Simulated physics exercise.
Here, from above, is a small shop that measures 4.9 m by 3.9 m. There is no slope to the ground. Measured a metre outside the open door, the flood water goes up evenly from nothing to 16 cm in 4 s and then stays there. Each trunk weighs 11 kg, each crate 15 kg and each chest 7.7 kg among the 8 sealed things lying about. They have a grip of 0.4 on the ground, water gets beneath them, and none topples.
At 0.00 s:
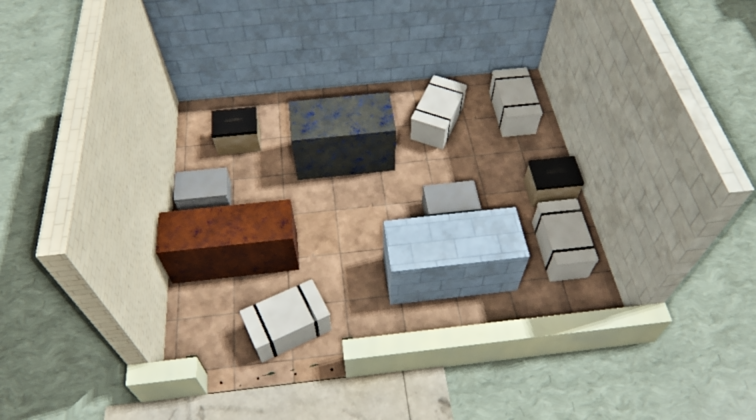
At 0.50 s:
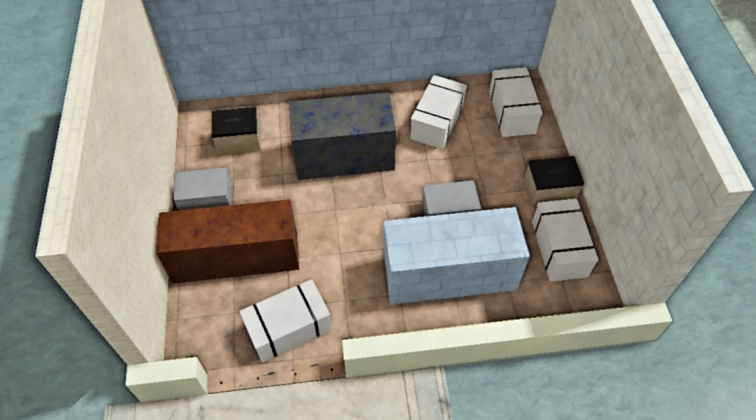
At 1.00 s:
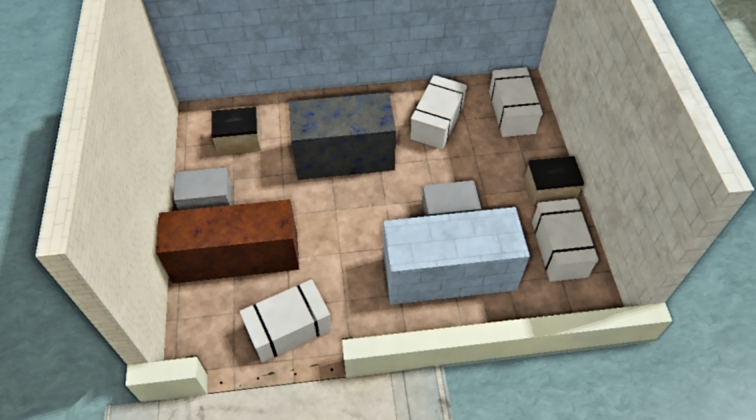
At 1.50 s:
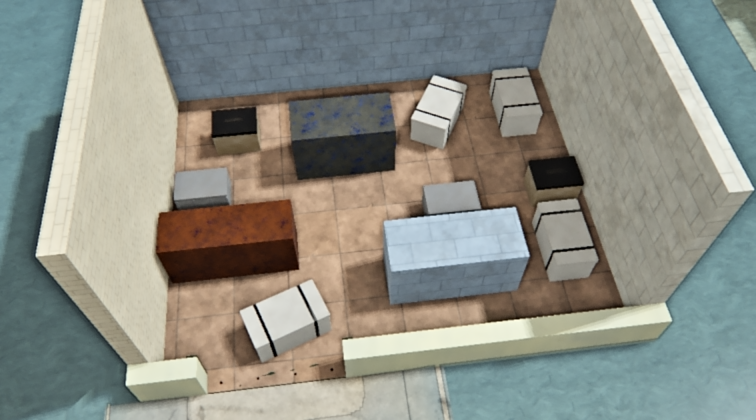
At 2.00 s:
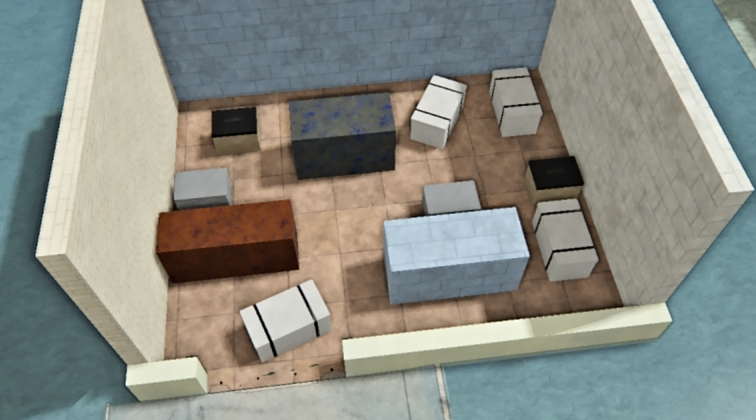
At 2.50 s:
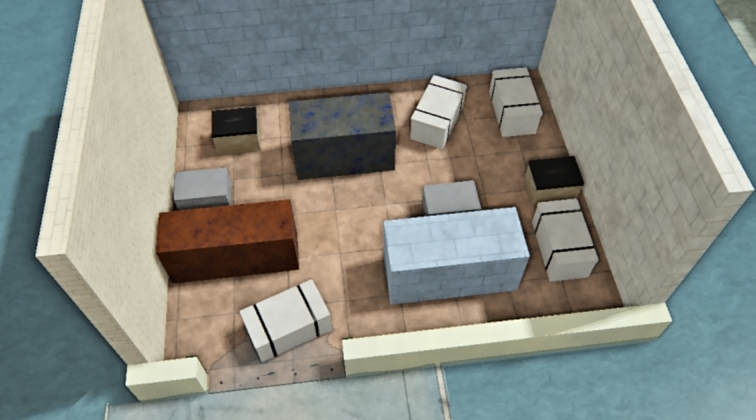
At the start, a small roofless shop seen from above holds strapped pale trunks, dark-topped boxes and larger blocks on a tiled floor, with greenish ground outside. The ground then turns blue as water surrounds the walls, and finally a little wets the doorway, while nothing inside moves.
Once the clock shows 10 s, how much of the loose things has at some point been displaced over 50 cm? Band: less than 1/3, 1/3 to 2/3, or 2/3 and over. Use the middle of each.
The share is below one third.
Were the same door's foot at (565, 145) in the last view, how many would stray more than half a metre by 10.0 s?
Then it comes to 4 of them.
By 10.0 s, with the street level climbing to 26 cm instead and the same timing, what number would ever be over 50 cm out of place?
Count: 4.
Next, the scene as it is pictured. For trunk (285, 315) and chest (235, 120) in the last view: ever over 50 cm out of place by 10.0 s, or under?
Result, in order: Exceeded / stayed within.
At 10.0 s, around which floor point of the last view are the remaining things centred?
I'd put it around (430, 172).
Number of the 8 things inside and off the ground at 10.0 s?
At that time the total is 2.
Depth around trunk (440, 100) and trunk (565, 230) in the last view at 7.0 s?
Some 2 cm at the first, some 0 cm at the second.
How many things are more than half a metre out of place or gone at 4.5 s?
My count gives 0.
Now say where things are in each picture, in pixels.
The first picture shows a trunk at (440, 102), on the bottom; a trunk at (285, 313) rests on the ground; 0.0 m2 under water; 0 of 8 have shifted.
The second picture shows a trunk at (440, 102), on the bottom; a trunk at (285, 313) rests on the ground; water covers 0.0 m2; 0 of 8 have shifted.
The third picture shows a trunk at (440, 102) rests on the ground; a trunk at (285, 313), on the bottom; 0.0 m2 under water; 0 of 8 have shifted.
The fourth picture shows a trunk at (440, 102), on the bottom; a trunk at (285, 313) rests on the ground; 0.0 m2 under water; 0 of 8 have shifted.
The fifth picture shows a trunk at (440, 102) rests on the ground; a trunk at (285, 313), on the bottom; water covers 0.0 m2; 0 of 8 have shifted.
The sixth picture shows a trunk at (440, 102) rests on the ground; a trunk at (285, 313) rests on the ground; 0.2 m2 under water; 0 of 8 have shifted.
After 3.5 s 0 of 8 are over 50 cm from their spots; 0 afloat.
After 4.5 s 0 of 8 are over 50 cm from their spots; 1 afloat.
After 7.0 s 1 of 8 are over 50 cm from their spots; 1 afloat.
After 10.0 s 1 of 8 are over 50 cm from their spots, and 1 have been at some point; 2 afloat.
